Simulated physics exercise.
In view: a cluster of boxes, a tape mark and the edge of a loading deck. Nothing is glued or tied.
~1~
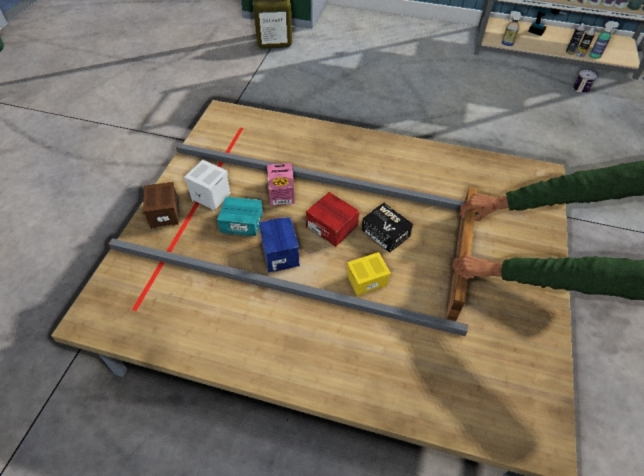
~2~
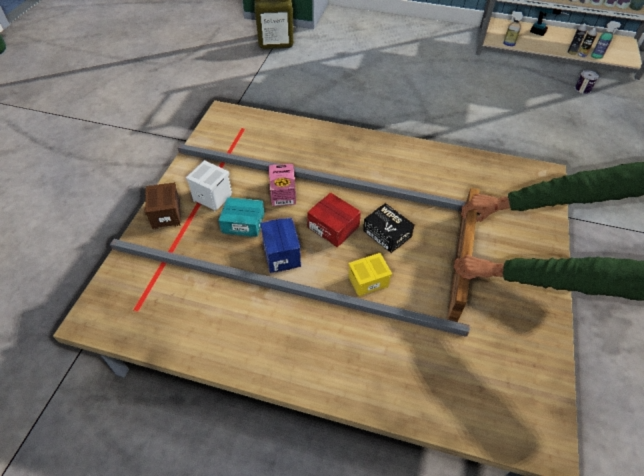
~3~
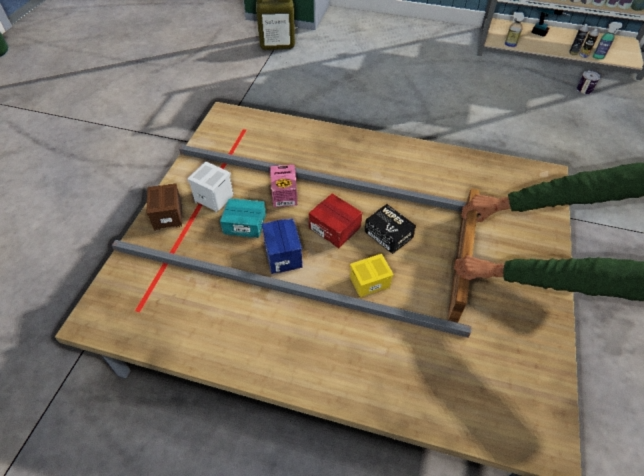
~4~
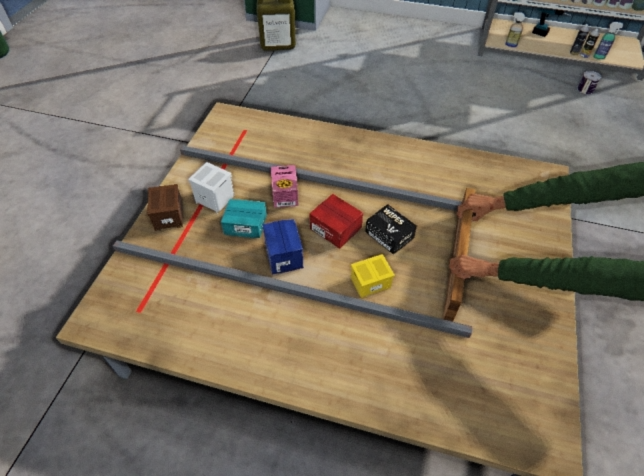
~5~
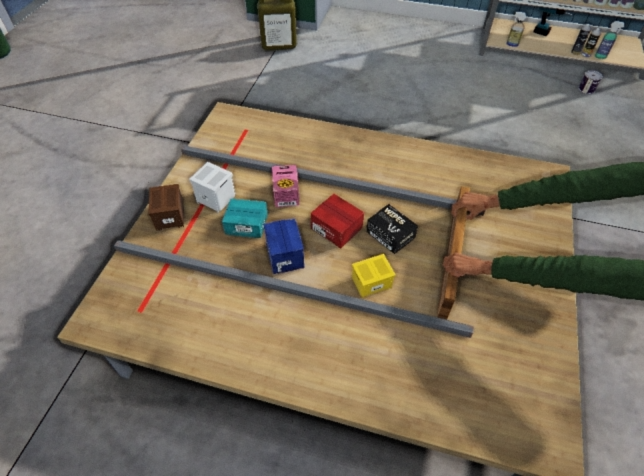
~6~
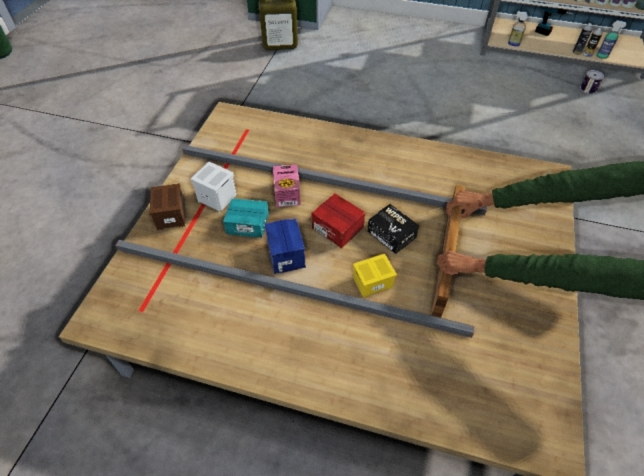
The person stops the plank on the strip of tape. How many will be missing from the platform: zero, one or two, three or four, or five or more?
In the end the number that fall off is three or four.
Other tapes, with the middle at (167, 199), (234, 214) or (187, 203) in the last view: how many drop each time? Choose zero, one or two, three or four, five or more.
In that order: At least five; one to two; five or more.
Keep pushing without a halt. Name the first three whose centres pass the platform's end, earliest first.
They are the brown tote, then the turquoise parcel, then the white tote.
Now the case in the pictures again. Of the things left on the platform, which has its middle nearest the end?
That is the blue parcel.
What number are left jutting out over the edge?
That would be 1.
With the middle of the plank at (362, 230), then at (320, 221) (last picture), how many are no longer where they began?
By then 3, and 6.
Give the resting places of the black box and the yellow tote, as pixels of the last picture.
About (186, 194), and the other about (173, 219).
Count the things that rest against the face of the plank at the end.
That makes 3.
Early on, none off yet; brown tote at rest near (168, 207); white tote at rest near (215, 188); turquoise parcel at rest near (247, 218).
A while later, none off yet; brown tote travelled a little near (151, 203); white tote travelled about its own width near (192, 176); turquoise parcel travelled well along near (184, 206).
Finally, the number that fall off is three or four; lost, red parcel, turquoise parcel, white tote and brown tote.
